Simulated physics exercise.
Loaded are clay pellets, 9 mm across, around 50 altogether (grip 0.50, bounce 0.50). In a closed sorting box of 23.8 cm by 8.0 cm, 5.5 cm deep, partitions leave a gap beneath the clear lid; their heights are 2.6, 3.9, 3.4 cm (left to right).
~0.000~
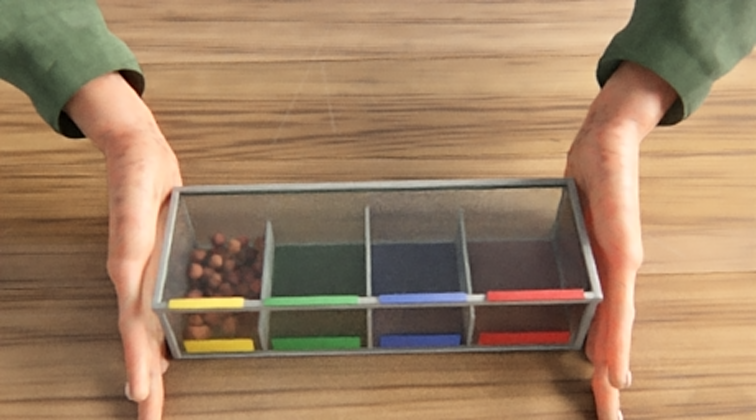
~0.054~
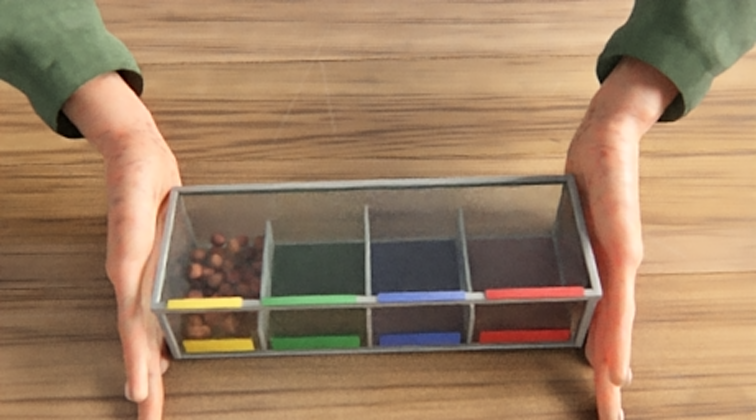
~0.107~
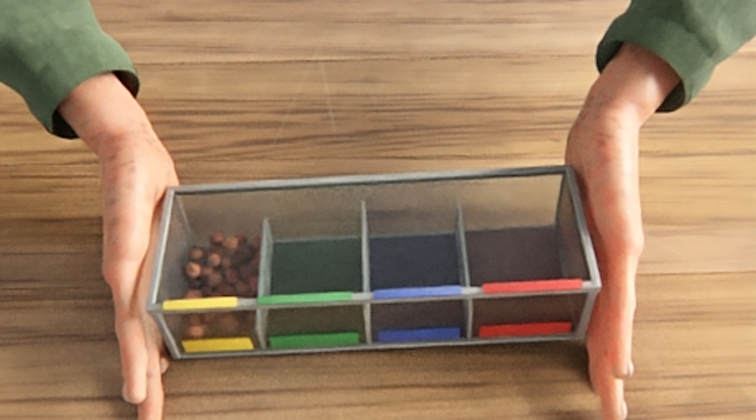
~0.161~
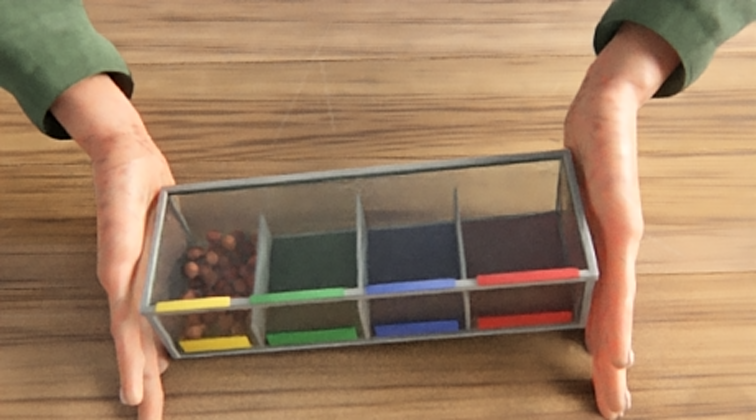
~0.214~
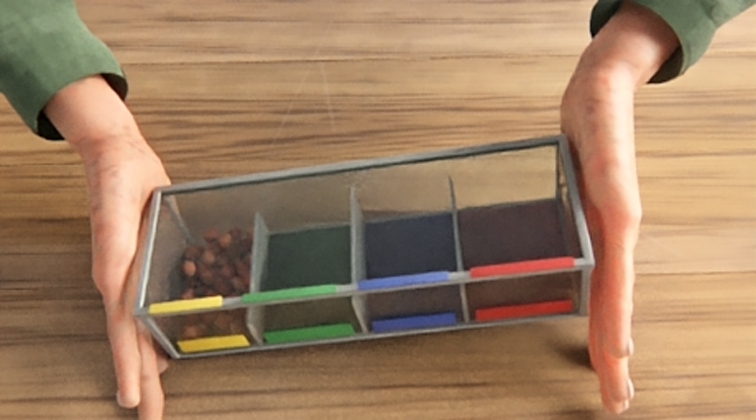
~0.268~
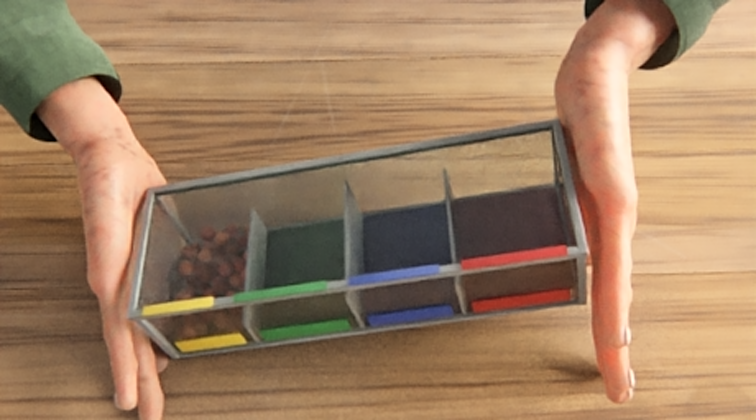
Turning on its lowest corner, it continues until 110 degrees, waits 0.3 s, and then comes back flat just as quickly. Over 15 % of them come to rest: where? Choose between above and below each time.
Red: Below, blue: Below, green: Below, yellow: Above.
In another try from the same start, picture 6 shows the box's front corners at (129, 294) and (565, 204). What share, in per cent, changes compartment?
Around 0 per cent, it would seem.
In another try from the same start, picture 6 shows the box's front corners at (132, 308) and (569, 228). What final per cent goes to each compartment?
Per cent by compartment: Red 0, blue 0, green 0, yellow 100.
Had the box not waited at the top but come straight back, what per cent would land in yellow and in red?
Result - yellow: 100 %, red: 0 %.
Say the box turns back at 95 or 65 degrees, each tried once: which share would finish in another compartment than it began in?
About 0 and 0 per cent.
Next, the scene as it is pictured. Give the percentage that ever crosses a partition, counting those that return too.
Roughly 0 in a hundred.
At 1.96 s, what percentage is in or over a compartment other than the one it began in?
Value: Close to 0 %.
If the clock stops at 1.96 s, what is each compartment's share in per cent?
Red 0, blue 0, green 0, yellow 100.
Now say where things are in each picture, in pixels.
The first frame shows box tilt 0 degrees, front corners at (160, 305) and (593, 294); yellow 100 %.
The second frame shows box tilt 1 degrees, front corners at (159, 305) and (592, 292).
The third frame shows box tilt 3 degrees, front corners at (155, 306) and (591, 284), lowest corner left front.
The fourth frame shows box tilt 6 degrees, front corners at (149, 308) and (589, 272), lowest corner left front.
The fifth frame shows box tilt 10 degrees, front corners at (142, 310) and (585, 260), lowest corner left front.
The sixth frame shows box tilt 13 degrees, front corners at (136, 312) and (578, 249), lowest corner left front; yellow 100 %. Its pace works out near 65 degrees a second.
Then, at 1.96 s, tilt 110 degrees; yellow 100 %.
Then, at 3.09 s, tilt 55 degrees; yellow 100 %.
After 4.18 s, tilt 0 degrees; yellow 100 %.
At rest (4.5 s), red 0 %, blue 0 %, green 0 %, yellow 100 %.
